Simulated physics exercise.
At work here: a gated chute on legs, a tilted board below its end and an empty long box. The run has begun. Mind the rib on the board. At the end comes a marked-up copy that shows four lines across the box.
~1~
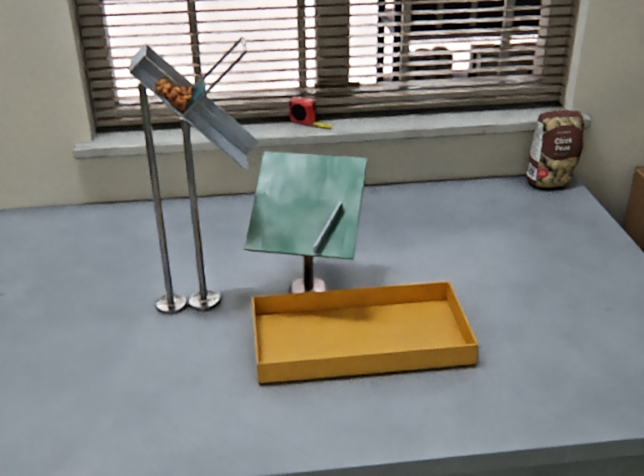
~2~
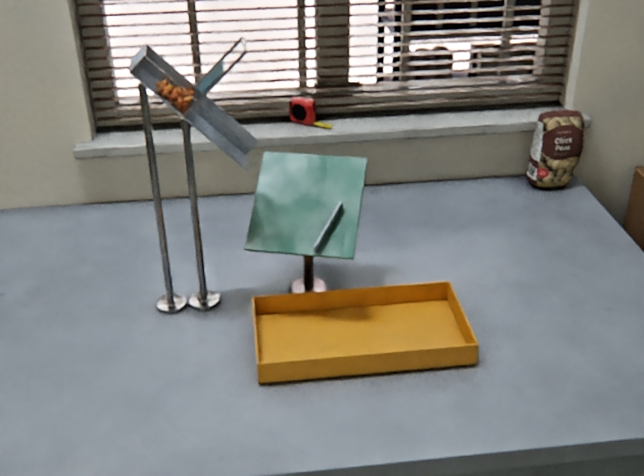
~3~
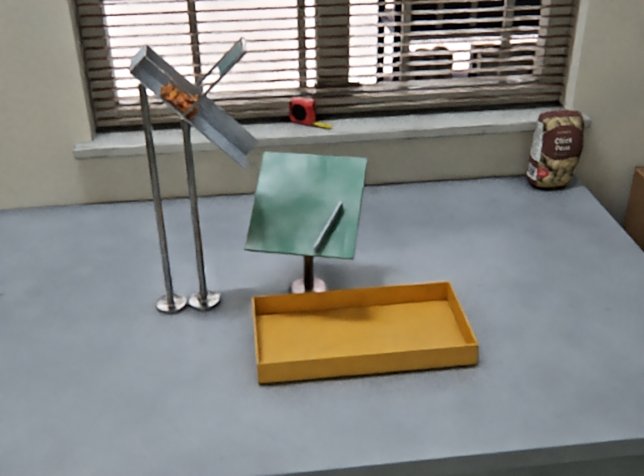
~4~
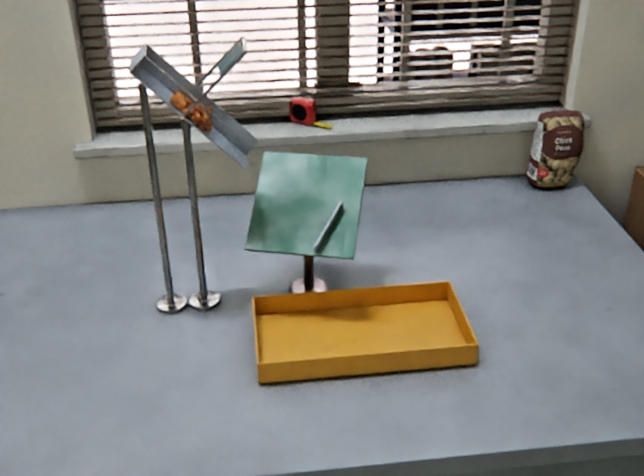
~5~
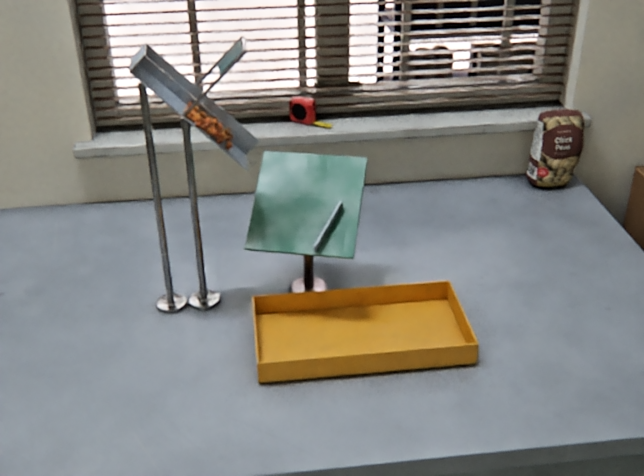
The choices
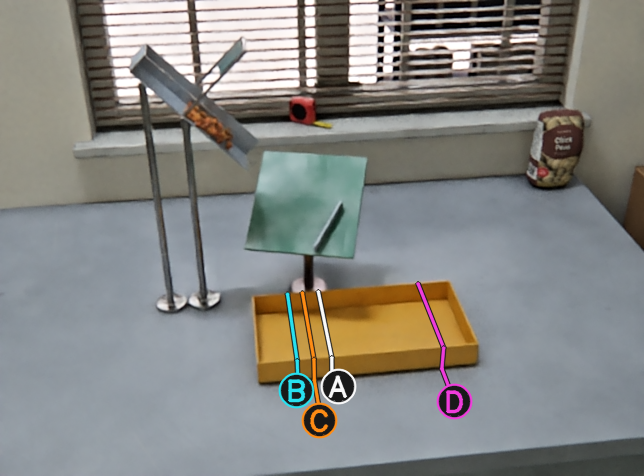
A grey tabletop stands before a window with slatted blinds, seen from slightly above by a still camera. A metal chute on two legs slopes down rightward at the left, holding small orange-brown bits, with a tilted green board and an empty yellow box at centre, a red tape measure and a brown bag behind. The gate swings up slightly, and the bits slide partway down the chute.
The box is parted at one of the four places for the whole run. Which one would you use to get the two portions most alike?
Go for B.
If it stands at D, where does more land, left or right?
The left side.
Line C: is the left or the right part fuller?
More lands on the left.
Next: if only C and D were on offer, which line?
That would be C.
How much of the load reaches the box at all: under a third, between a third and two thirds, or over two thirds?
About that: Over two thirds.
On the marked copy, line A crosses the front rim at (331, 356); line B crosses the front rim at (297, 359); line C crosses the front rim at (313, 358); line D crosses the front rim at (443, 347).
For line A, of what is caught, all but a few on the left of the divider, only a few on the right.
For line B, of what is caught, close to a third on the left of the divider, close to two thirds on the right.
For line C, of what is caught, the bulk on the left of the divider, a small share on the right.
For line D, of what is caught, the whole lot on the left of the divider, none at all on the right.
